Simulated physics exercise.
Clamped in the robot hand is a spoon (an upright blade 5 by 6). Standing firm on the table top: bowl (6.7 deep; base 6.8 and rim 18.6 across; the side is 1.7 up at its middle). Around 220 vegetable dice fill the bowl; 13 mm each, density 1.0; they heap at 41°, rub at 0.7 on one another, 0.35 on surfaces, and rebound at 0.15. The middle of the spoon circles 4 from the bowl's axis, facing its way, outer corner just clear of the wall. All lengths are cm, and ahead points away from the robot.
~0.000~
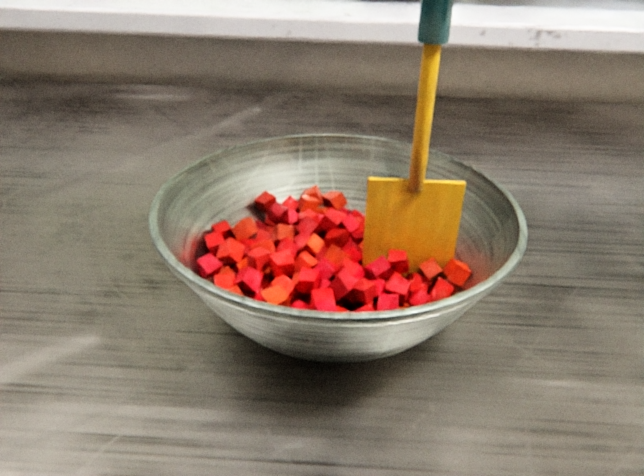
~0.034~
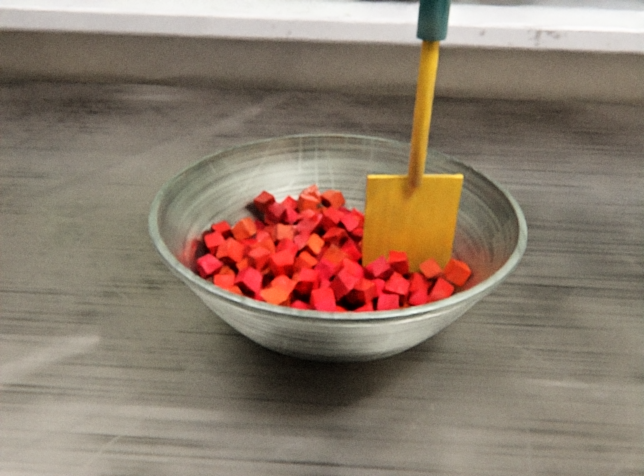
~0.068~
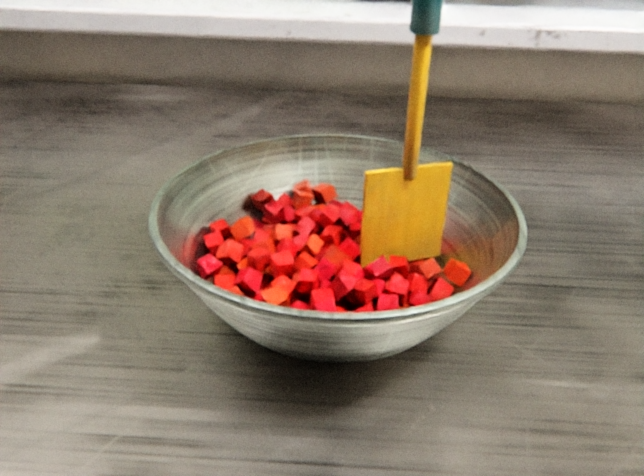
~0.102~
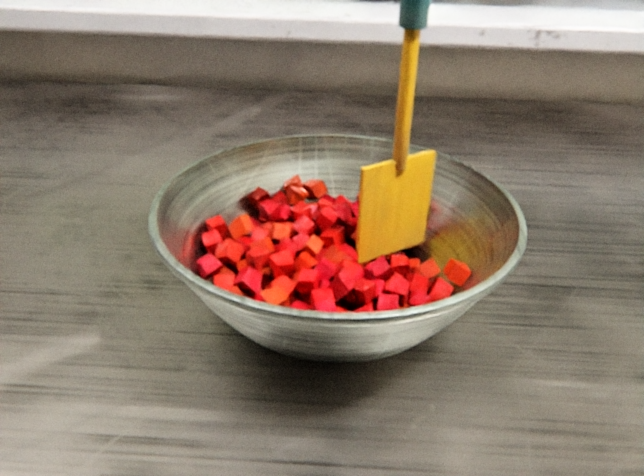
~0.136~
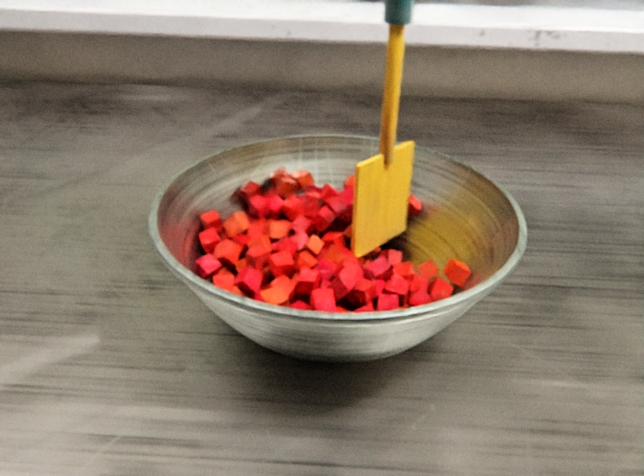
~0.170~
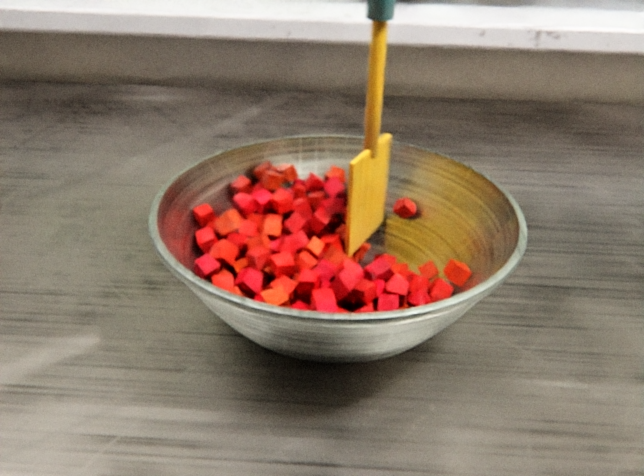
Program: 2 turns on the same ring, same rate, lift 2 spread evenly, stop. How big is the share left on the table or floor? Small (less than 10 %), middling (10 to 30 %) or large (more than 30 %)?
A middling share, 10 to 30 %, ends on the table or floor.
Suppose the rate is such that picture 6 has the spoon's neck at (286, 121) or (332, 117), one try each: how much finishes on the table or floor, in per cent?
Some 35 and 25 per cent.
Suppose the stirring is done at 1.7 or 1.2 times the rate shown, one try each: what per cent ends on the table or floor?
About 25 and 15 per cent.
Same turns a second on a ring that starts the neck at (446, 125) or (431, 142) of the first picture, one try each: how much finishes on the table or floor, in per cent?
About 5 and 10 per cent.
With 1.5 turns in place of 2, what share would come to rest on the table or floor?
In that case some 10 per cent.
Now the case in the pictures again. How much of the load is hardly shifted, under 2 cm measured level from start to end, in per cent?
Roughly 5 per cent.
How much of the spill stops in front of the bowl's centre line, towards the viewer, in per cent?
About 80 per cent.
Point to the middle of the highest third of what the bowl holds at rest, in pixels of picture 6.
At about (417, 252).
After 0.77 s, 323° round, highest piece 9 above the table; 201 in the bowl, 14 on the table or floor, 1 in flight or on the tool.
After 1.37 s, 222° round, highest piece 8 above the table; 192 in the bowl, 24 on the table or floor.
After 1.87 s, 0° round, highest piece 7 above the table; 186 in the bowl, 30 on the table or floor.
After 2.57 s, 0° round, highest piece 7 above the table; 186 in the bowl, 30 on the table or floor.
In the end, 186 in the bowl, 30 on the table or floor. That is 14 % on the table or floor.
